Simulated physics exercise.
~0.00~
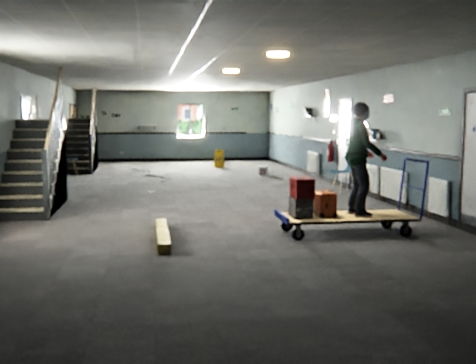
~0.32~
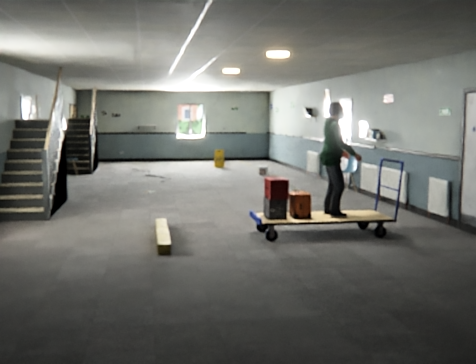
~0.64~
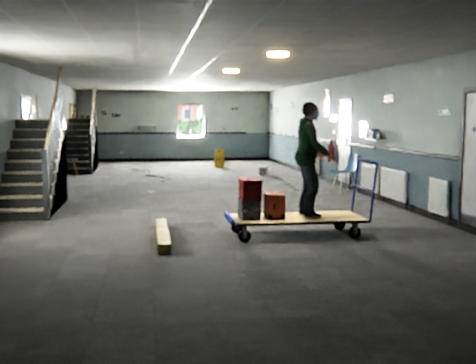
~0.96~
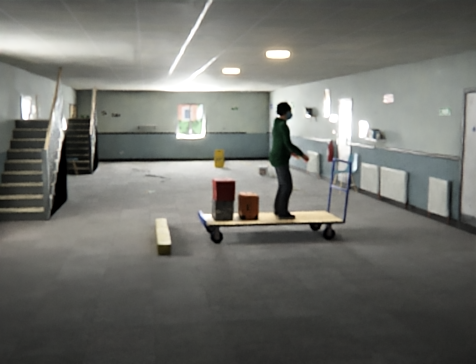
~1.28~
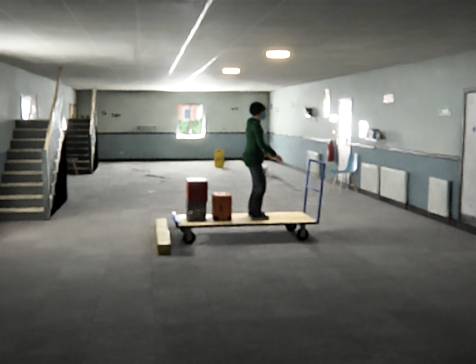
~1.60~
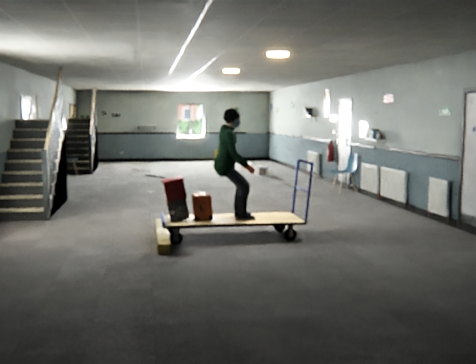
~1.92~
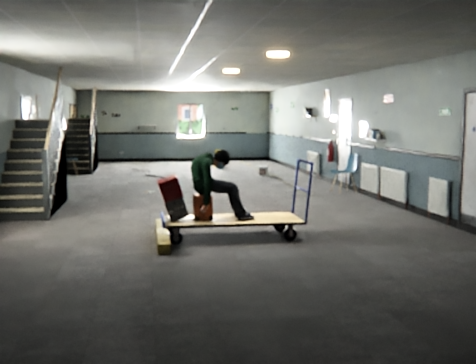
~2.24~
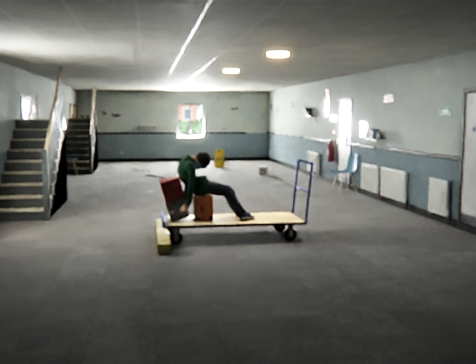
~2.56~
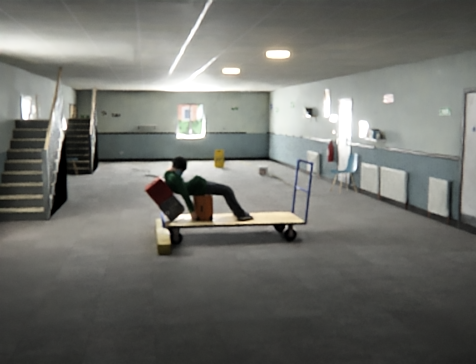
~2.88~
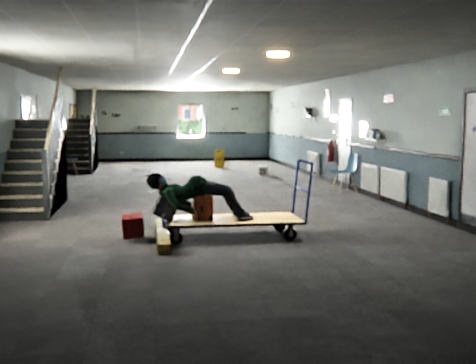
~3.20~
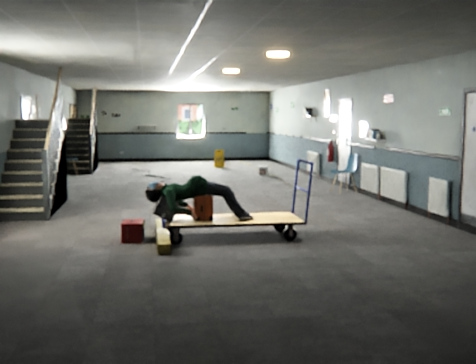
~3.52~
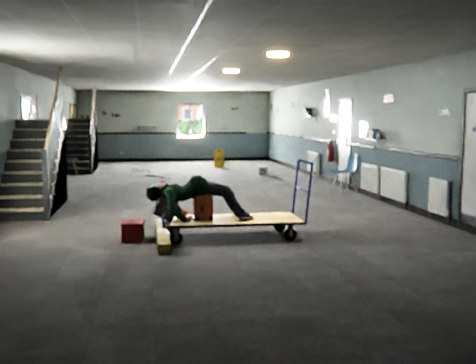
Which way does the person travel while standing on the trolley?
The person travels to the left, carried along on the rolling trolley.
